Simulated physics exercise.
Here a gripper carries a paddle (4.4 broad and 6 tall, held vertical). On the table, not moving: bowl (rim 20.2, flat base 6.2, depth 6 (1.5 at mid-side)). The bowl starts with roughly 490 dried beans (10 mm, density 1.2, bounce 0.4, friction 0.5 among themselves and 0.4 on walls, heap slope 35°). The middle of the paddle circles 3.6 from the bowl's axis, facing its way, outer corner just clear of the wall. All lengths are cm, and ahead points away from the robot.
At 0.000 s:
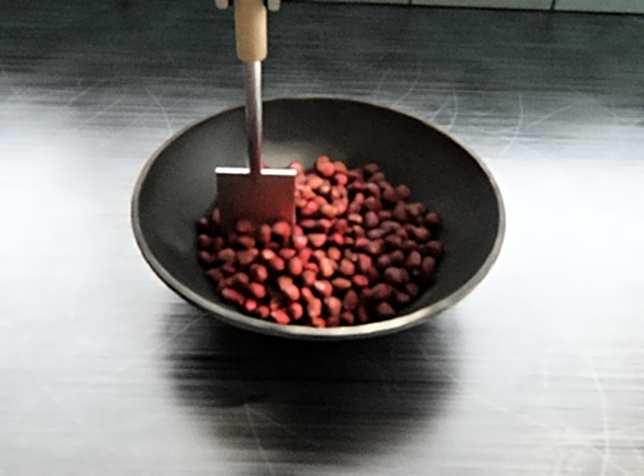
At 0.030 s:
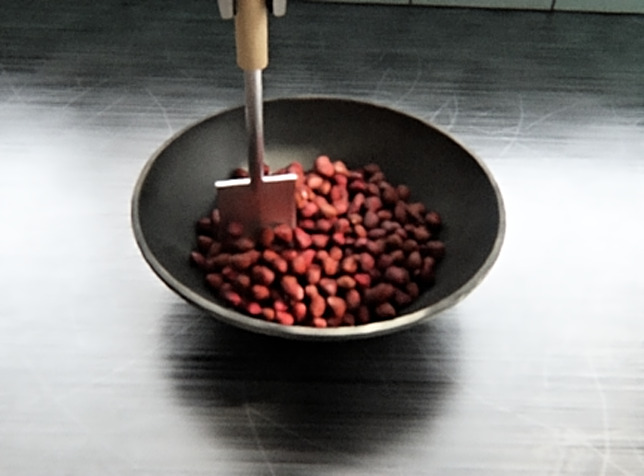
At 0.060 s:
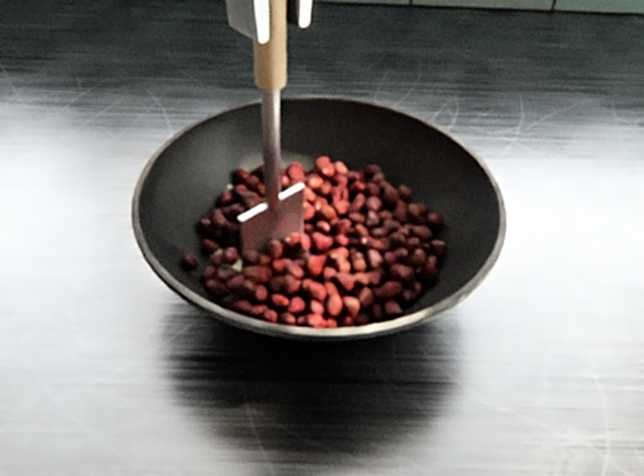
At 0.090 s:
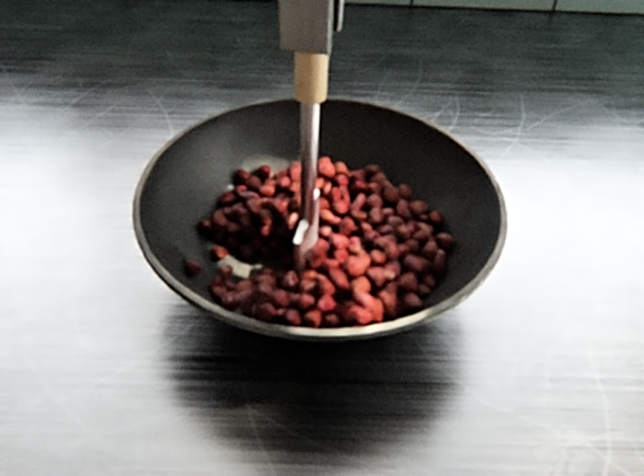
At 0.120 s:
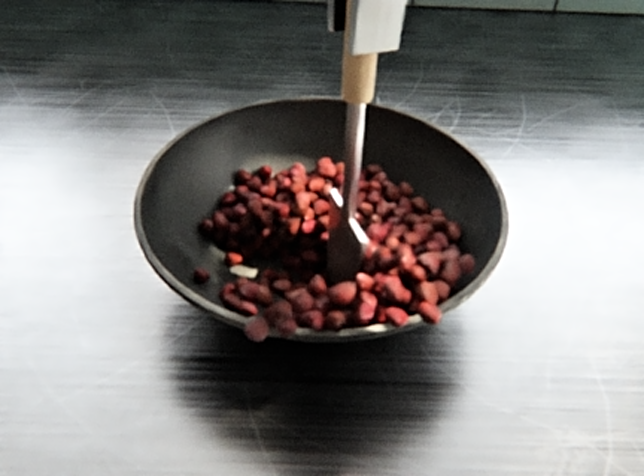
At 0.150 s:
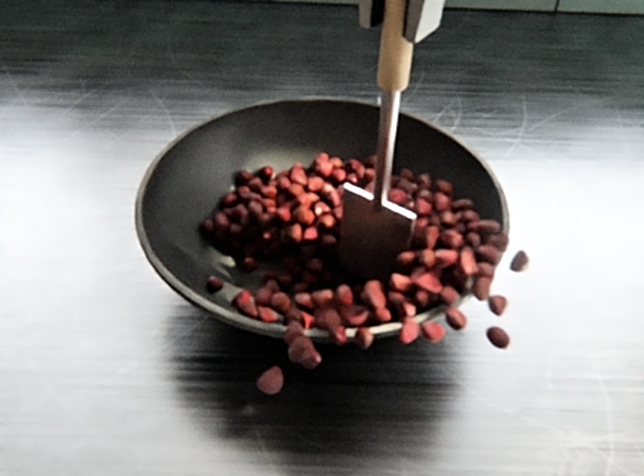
A paddle held upright by a gripper sweeps from the left of a dark bowl through reddish beans toward the right, turning as it goes and pushing them against the near and right rim, where several tumble over the edge.
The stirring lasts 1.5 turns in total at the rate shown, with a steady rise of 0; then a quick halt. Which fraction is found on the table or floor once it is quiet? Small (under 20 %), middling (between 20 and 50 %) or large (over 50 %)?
Share on the table or floor: Middling (between 20 and 50 %).
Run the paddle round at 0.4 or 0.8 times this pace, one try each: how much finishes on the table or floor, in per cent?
Some 0 and 20 per cent.
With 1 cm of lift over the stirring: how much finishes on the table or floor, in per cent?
Some 30 per cent.
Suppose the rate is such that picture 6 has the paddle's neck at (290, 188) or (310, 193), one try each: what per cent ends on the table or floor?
Some 0 and 5 per cent.
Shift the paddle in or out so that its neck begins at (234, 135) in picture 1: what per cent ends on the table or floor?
Some 45 per cent.
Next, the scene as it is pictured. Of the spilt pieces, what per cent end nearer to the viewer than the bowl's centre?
About 50 per cent.
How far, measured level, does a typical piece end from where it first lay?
Some 9 cm.
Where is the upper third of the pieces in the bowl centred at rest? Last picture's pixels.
Around (376, 206).
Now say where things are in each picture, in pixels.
In the first picture, the paddle neck at (255, 149), 0° round; upper third of the load around (326, 227), from x 205 to 435, top at y 165; 488 in the bowl.
In the second picture, the paddle neck at (256, 158), 13° round; upper third of the load around (321, 232), from x 200 to 435, top at y 165.
In the third picture, the paddle neck at (272, 179), 45° round; upper third of the load around (319, 249), from x 190 to 440, top at y 165.
In the fourth picture, the paddle neck at (308, 192), 78° round; upper third of the load around (339, 268), from x 195 to 445, top at y 165.
In the fifth picture, the paddle neck at (350, 192), 112° round; upper third of the load around (383, 270), from x 200 to 465, top at y 165; 483 in the bowl, 5 in flight or on the tool.
In the sixth picture, the paddle neck at (382, 178), 145° round; upper third of the load around (421, 250), from x 210 to 520, top at y 165; 471 in the bowl, 17 in flight or on the tool.
After 0.28 s, 294° round, highest piece 10 above the table; 417 in the bowl, 32 on the table or floor, 39 in flight or on the tool.
After 0.42 s, 83° round, highest piece 11 above the table; 353 in the bowl, 98 on the table or floor, 37 in flight or on the tool.
After 0.68 s, 180° round, highest piece 6 above the table; 322 in the bowl, 164 on the table or floor, 2 in flight or on the tool.
After 1.38 s, 180° round, highest piece 6 above the table; 322 in the bowl, 166 on the table or floor.
In the end, 322 in the bowl, 166 on the table or floor. That is 34 % on the table or floor.
